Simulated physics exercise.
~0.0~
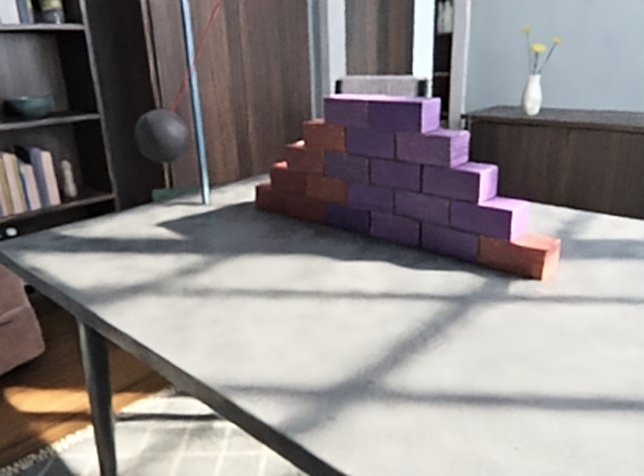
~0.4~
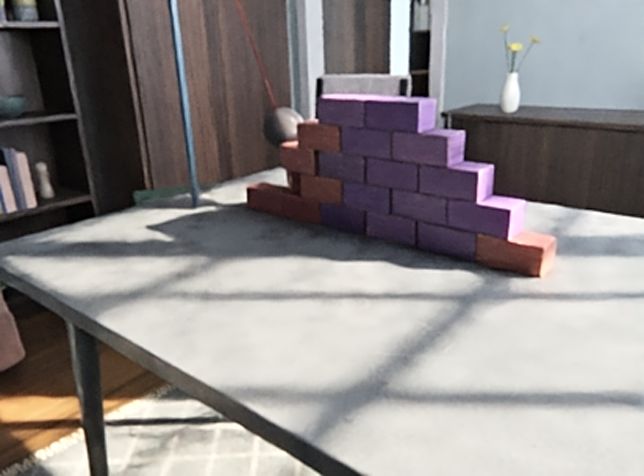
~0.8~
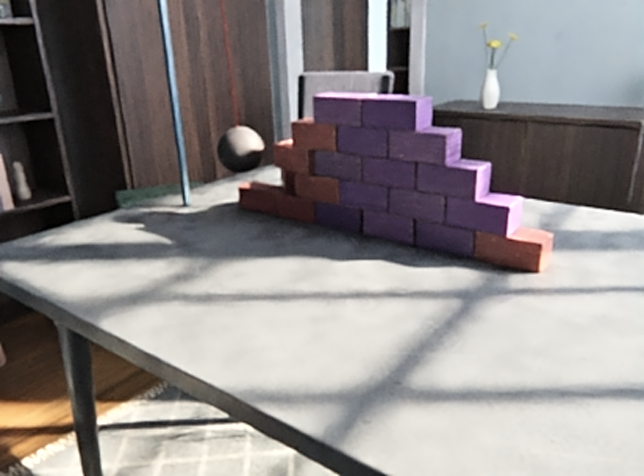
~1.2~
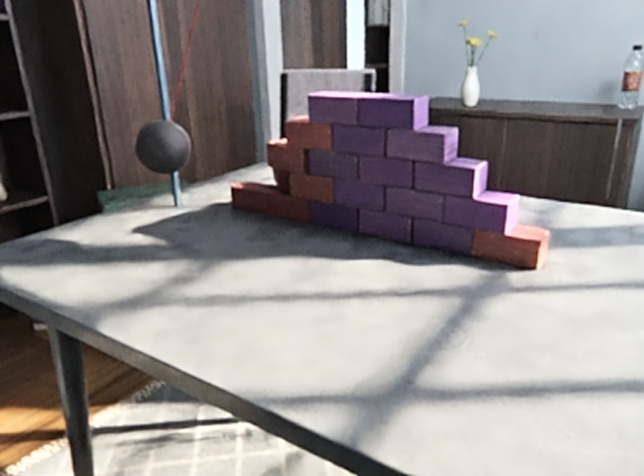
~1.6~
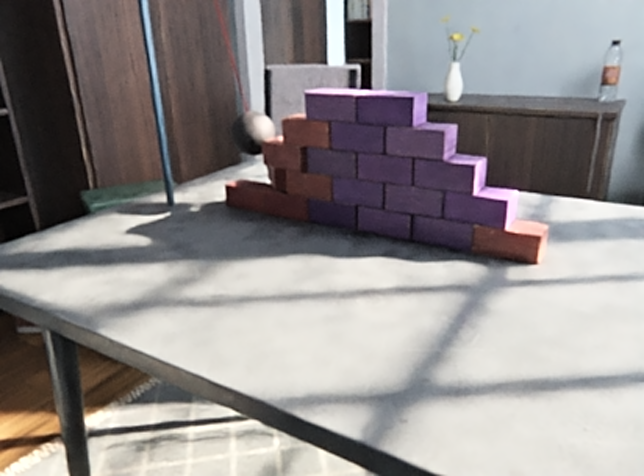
A dark ball hanging from a line swings right to the stepped wall of red and purple blocks on a table, swings back left, then returns to the wall's left end, and the stack is still standing with its top blocks in place.
